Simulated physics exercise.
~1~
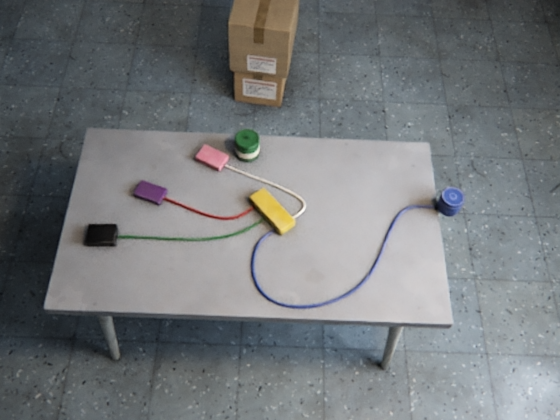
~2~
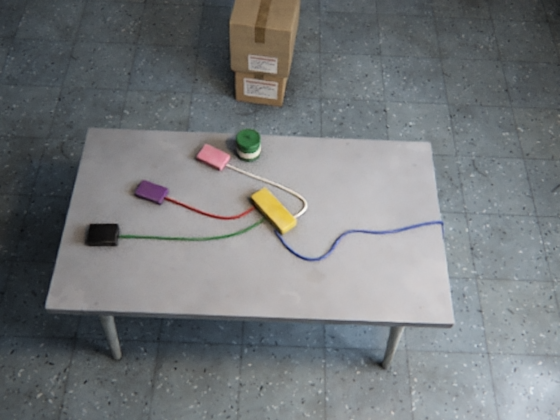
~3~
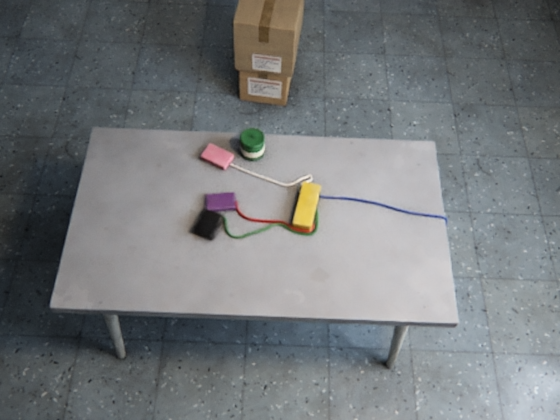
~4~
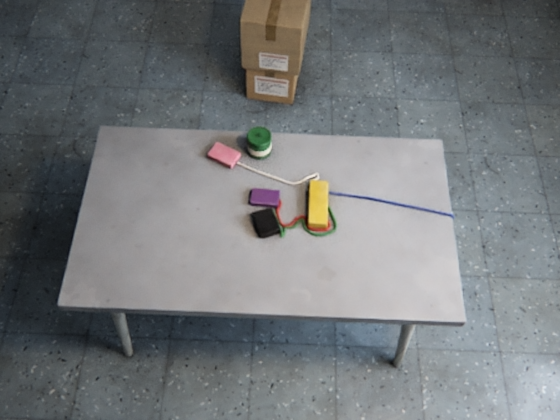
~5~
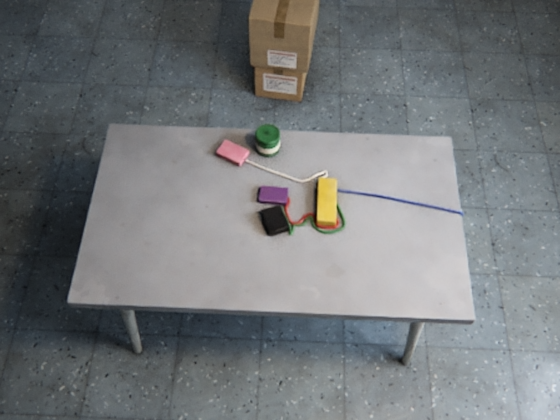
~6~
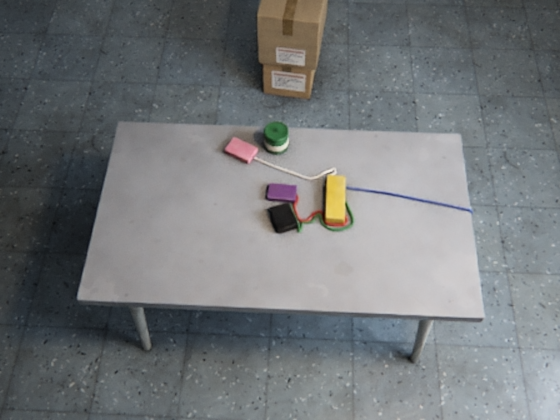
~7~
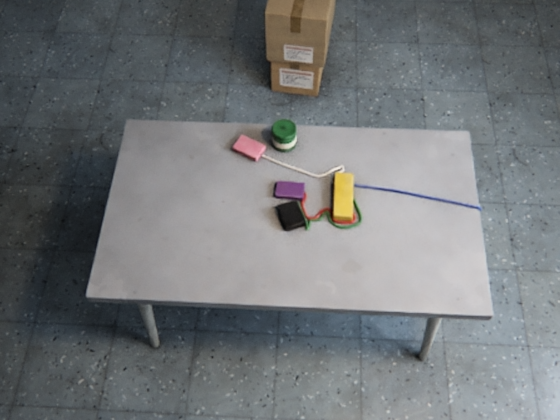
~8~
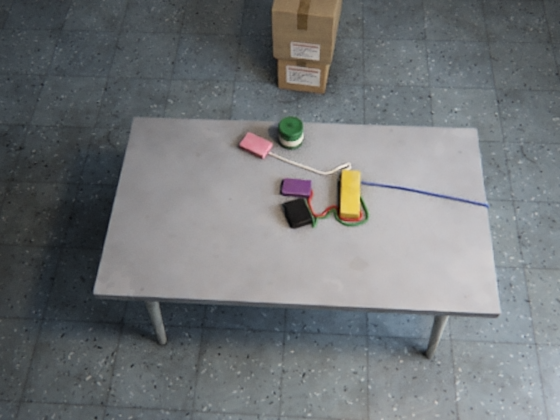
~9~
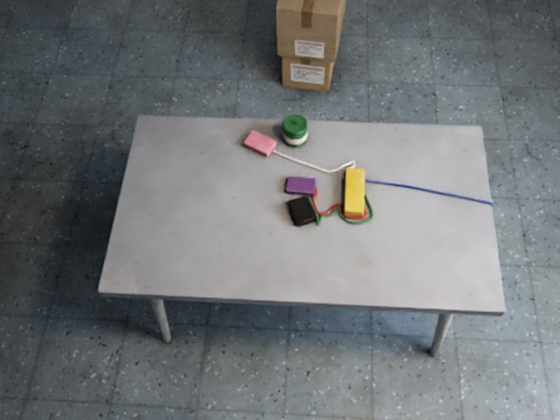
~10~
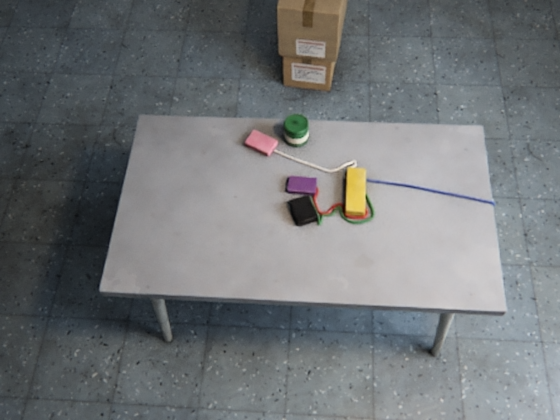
The clip opens on a gray folding table where thin cables link a yellow power strip to several small devices, with a blue speaker just past the right edge. The speaker drops out of sight, drawing its blue cable straighter across the tabletop. The yellow strip then slides right, and the purple phone and black reader are dragged after it on their red and green cables. They shift a little farther right and settle close beside the strip. At the end the blue cable runs taut over the edge, while the pink charger and green tin remain in place.
